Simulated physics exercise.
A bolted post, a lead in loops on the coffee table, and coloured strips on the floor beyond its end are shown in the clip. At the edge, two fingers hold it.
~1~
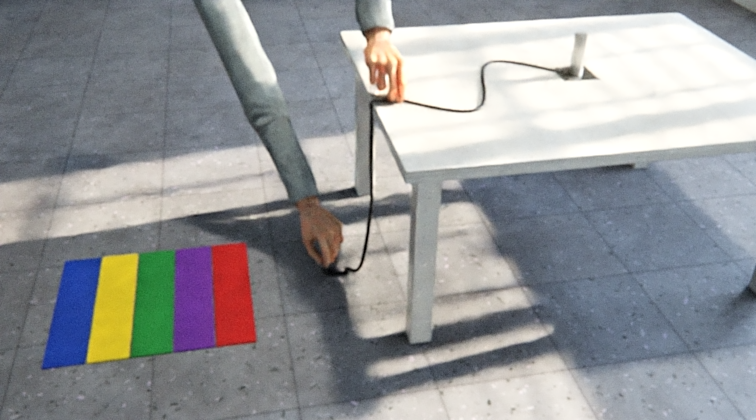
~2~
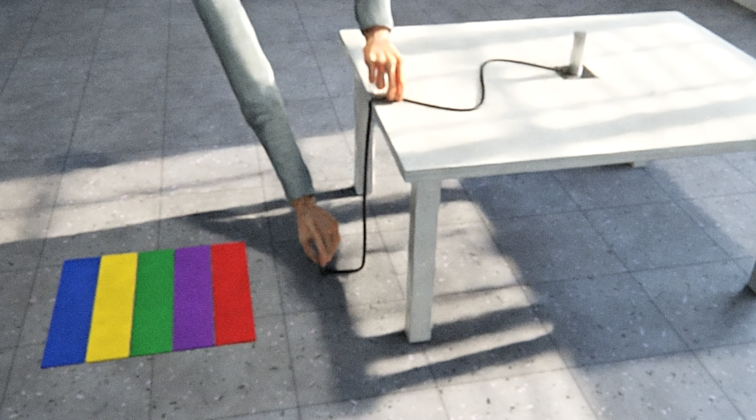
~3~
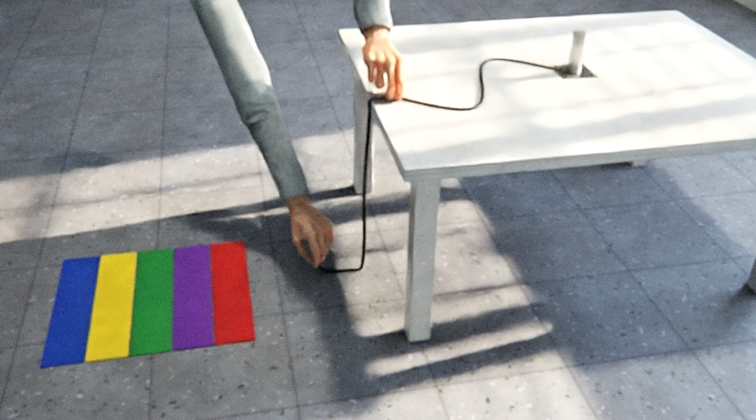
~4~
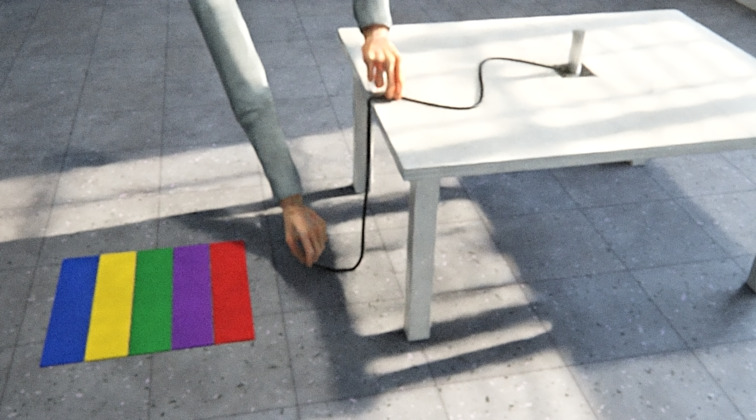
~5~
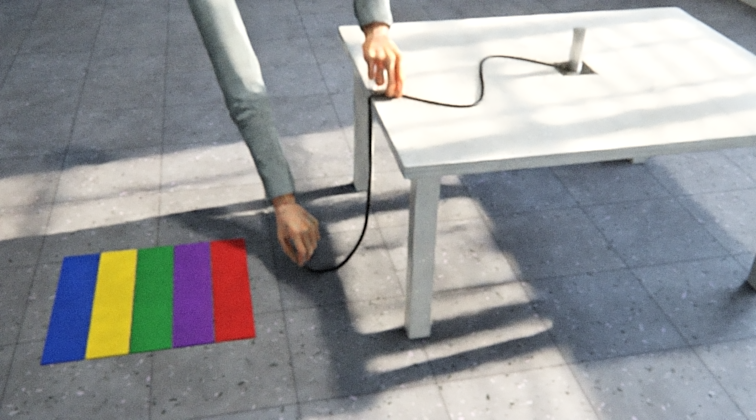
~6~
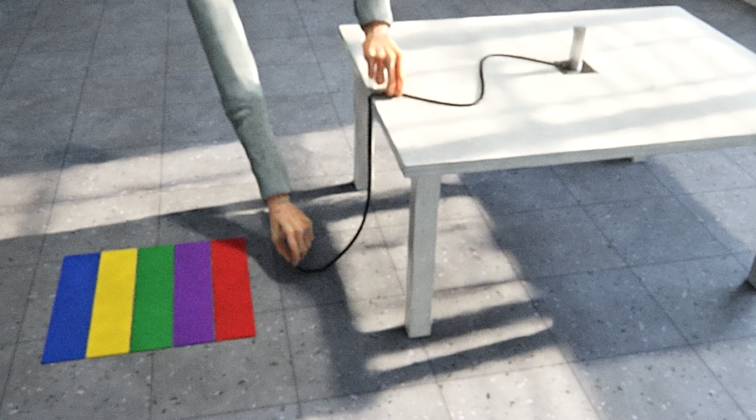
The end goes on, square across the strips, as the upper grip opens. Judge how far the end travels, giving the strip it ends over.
It ends over the blue strip.
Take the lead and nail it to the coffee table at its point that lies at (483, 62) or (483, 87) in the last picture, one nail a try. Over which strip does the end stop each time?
In order, yellow and green.
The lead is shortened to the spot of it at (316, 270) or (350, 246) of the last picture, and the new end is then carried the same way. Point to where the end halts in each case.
Around (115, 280) for the first cut and around (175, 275) for the second.
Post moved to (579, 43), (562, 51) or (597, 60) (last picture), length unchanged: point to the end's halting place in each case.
Results per try: (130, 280); (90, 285); (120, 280).
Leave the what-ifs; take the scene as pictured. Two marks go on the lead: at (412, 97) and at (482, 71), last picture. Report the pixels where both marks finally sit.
At (317, 123) for the first, at (451, 80) for the second.
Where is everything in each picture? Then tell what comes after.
End (323, 263); red (235, 324); purple (194, 329); green (153, 334); yellow (110, 339); blue (67, 344), in the first frame.
End (320, 262); lead through (528, 64) (482, 78) (467, 110) (376, 100) (365, 181) (364, 249), in the second frame.
End (313, 262), in the third frame.
End (306, 262); lead through (526, 62) (481, 76) (465, 108) (375, 98) (368, 179) (362, 248), in the fourth frame.
End (299, 261), in the fifth frame.
End (293, 260); lead through (527, 59) (482, 73) (466, 105) (376, 95) (370, 176) (352, 242), in the sixth frame.
Soon after, end near (143, 277); over green.
Then, end near (101, 282); over yellow.
At full stretch, end near (75, 285); over blue. It halts on the blue strip.
